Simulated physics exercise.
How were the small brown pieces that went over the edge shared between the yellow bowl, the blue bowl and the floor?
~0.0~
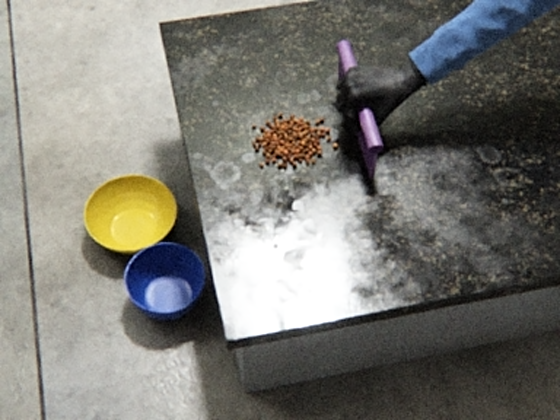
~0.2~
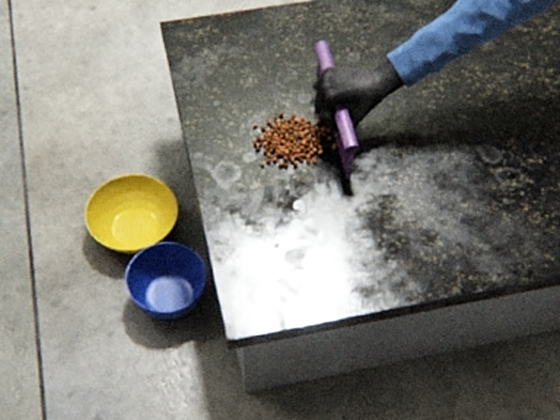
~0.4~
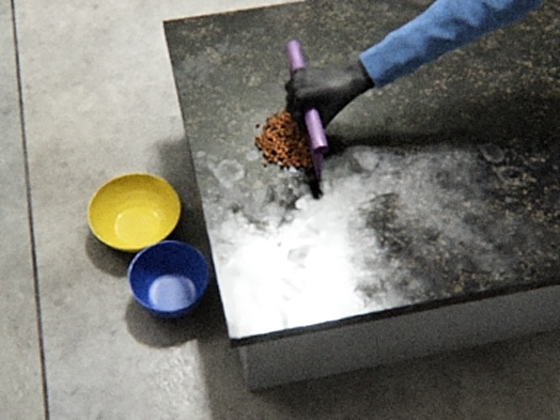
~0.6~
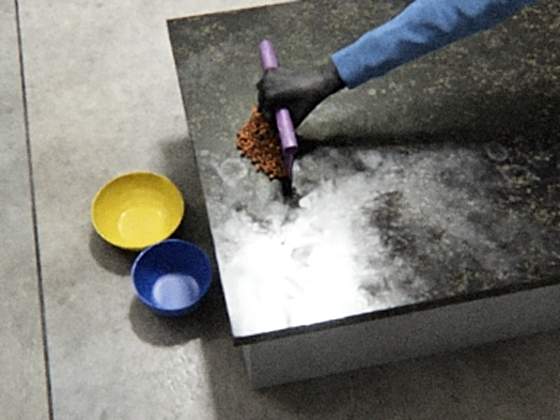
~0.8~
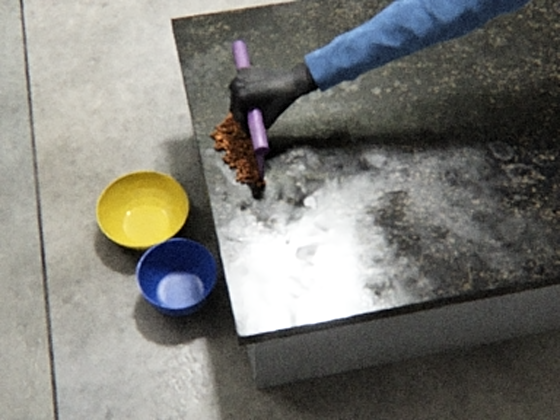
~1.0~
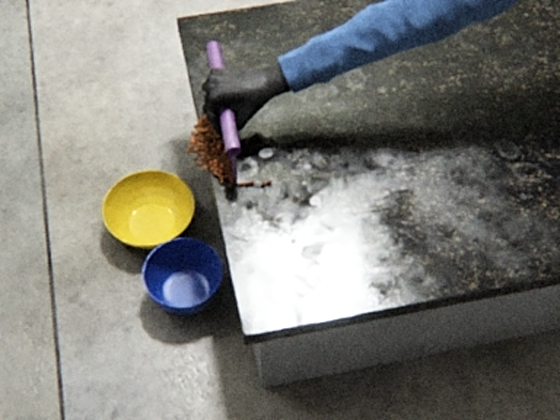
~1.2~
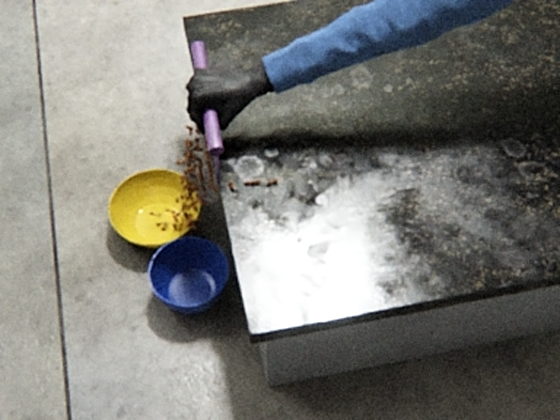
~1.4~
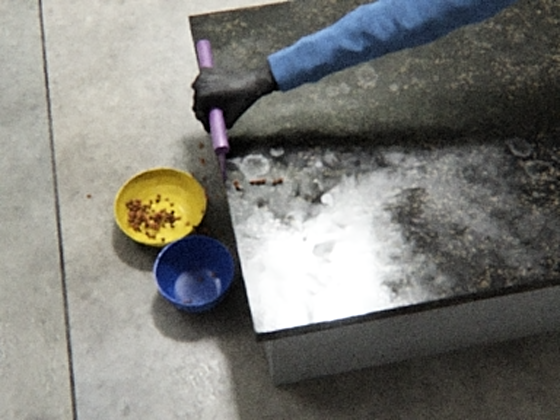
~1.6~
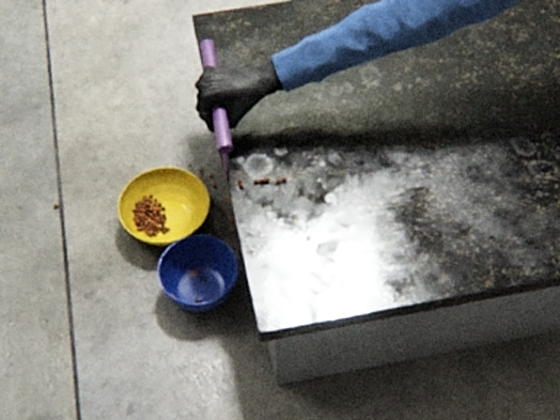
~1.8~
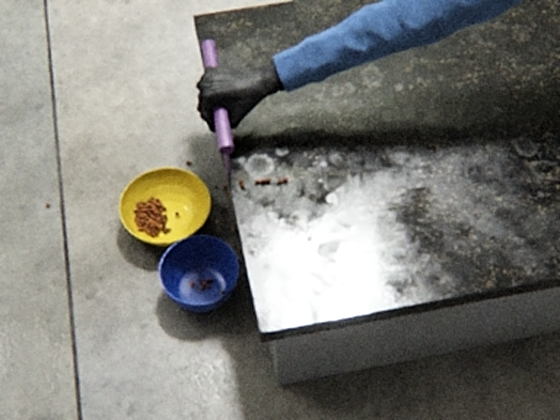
The yellow bowl caught a large share of them and the blue bowl got only a few, while others missed both bowls and fell to the floor.
On a dark, speckled slab above a concrete floor, a gloved hand pushed a purple scraper left into a pile of small brown pieces, sending them over the edge. Most landed in the yellow bowl, a few in the blue one, and some missed or stayed on top.
